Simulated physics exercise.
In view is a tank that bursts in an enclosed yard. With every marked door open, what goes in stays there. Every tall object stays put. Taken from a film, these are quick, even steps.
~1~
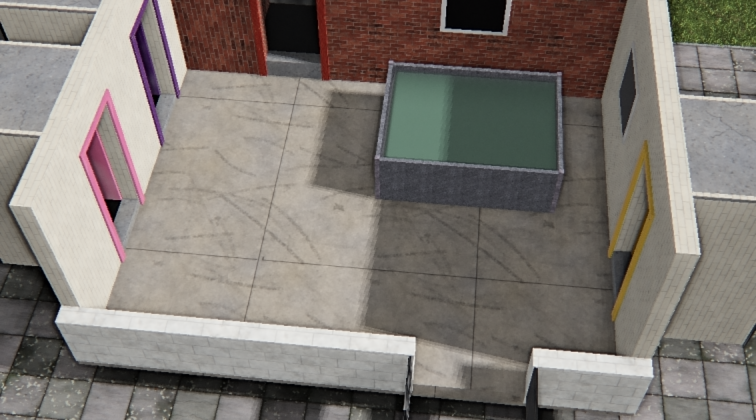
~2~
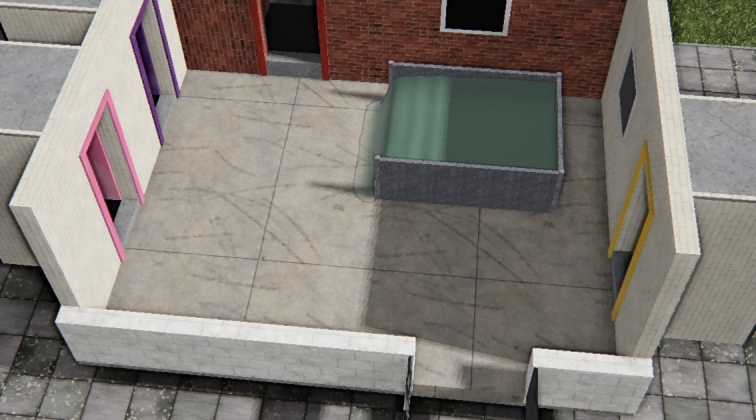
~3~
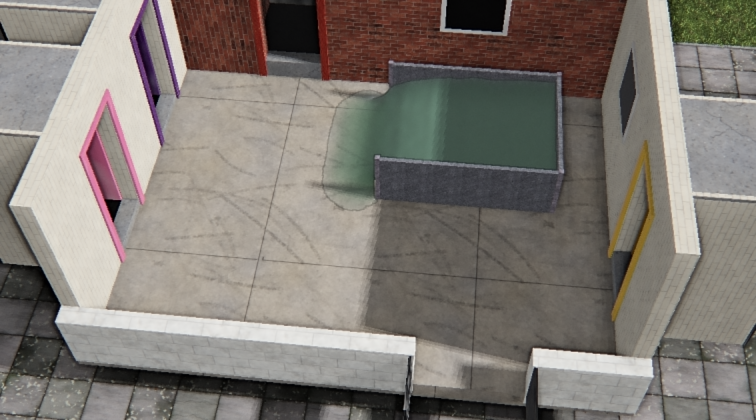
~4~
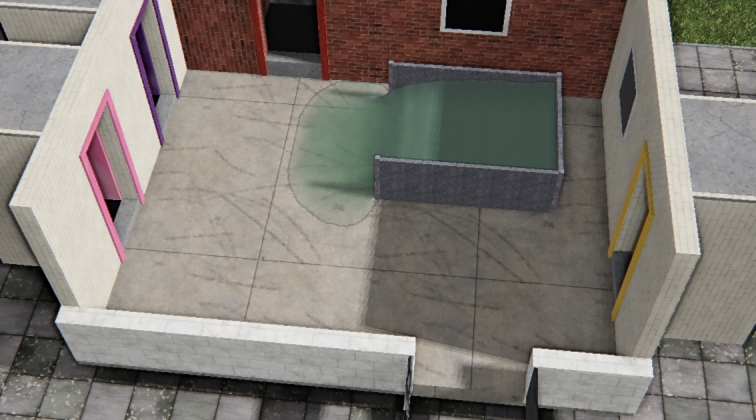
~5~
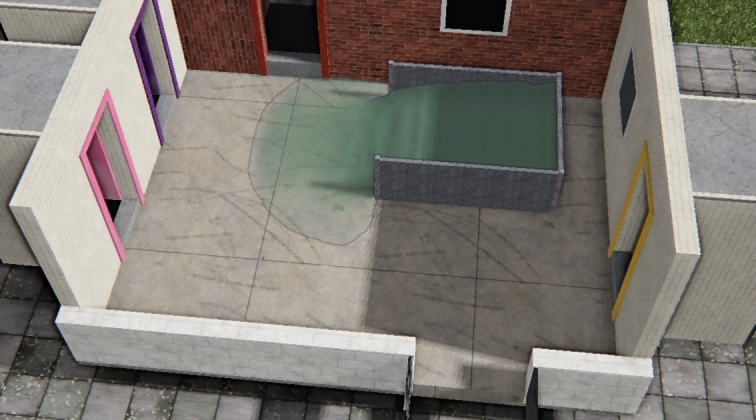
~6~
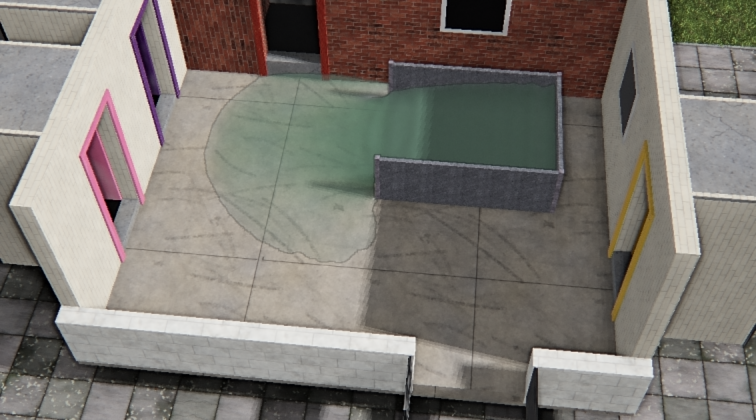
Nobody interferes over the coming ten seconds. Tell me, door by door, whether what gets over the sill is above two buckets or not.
At the end, purple door: Above two buckets, red door: Two buckets at most, yellow door: Two buckets at most, pink door: Above two buckets.
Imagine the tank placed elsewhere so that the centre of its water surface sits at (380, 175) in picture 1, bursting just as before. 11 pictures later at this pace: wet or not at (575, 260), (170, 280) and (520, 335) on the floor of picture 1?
Spared, hit, spared.
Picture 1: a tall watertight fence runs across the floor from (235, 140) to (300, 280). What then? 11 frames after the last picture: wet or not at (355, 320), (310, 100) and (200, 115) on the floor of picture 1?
Taking the three spots in turn, they are inundated, inundated and inundated.
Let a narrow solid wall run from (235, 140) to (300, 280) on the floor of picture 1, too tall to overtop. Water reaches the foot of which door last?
The yellow door.
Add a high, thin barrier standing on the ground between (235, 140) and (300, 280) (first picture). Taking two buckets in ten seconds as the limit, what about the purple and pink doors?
Purple: Tops the mark; pink: Falls short.
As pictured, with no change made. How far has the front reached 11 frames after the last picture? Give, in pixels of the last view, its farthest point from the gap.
Estimated pixel: (97, 337).
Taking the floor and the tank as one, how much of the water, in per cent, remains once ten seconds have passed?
About 78 per cent.
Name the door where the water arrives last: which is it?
Result: The yellow-painted one.
A moment on, water covers 40 % of the floor; the purple door over two buckets in, the red door wet at the sill, nothing in, the yellow door not reached, the pink door wet at the sill, nothing in.
Next, water covers 50 % of the floor; the purple door far over two buckets in, the red door wet at the sill, nothing in, the yellow door not reached, the pink door under two buckets in.
Then, water covers 50 % of the floor; the purple door far over two buckets in, the red door wet at the sill, nothing in, the yellow door not reached, the pink door over two buckets in.
Later, water covers 90 % of the floor; the purple door far over two buckets in, the red door wet at the sill, nothing in, the yellow door wet at the sill, nothing in, the pink door over two buckets in.
In the end, water covers 95 % of the floor; the purple door far over two buckets in, the red door wet at the sill, nothing in, the yellow door wet at the sill, nothing in, the pink door far over two buckets in.
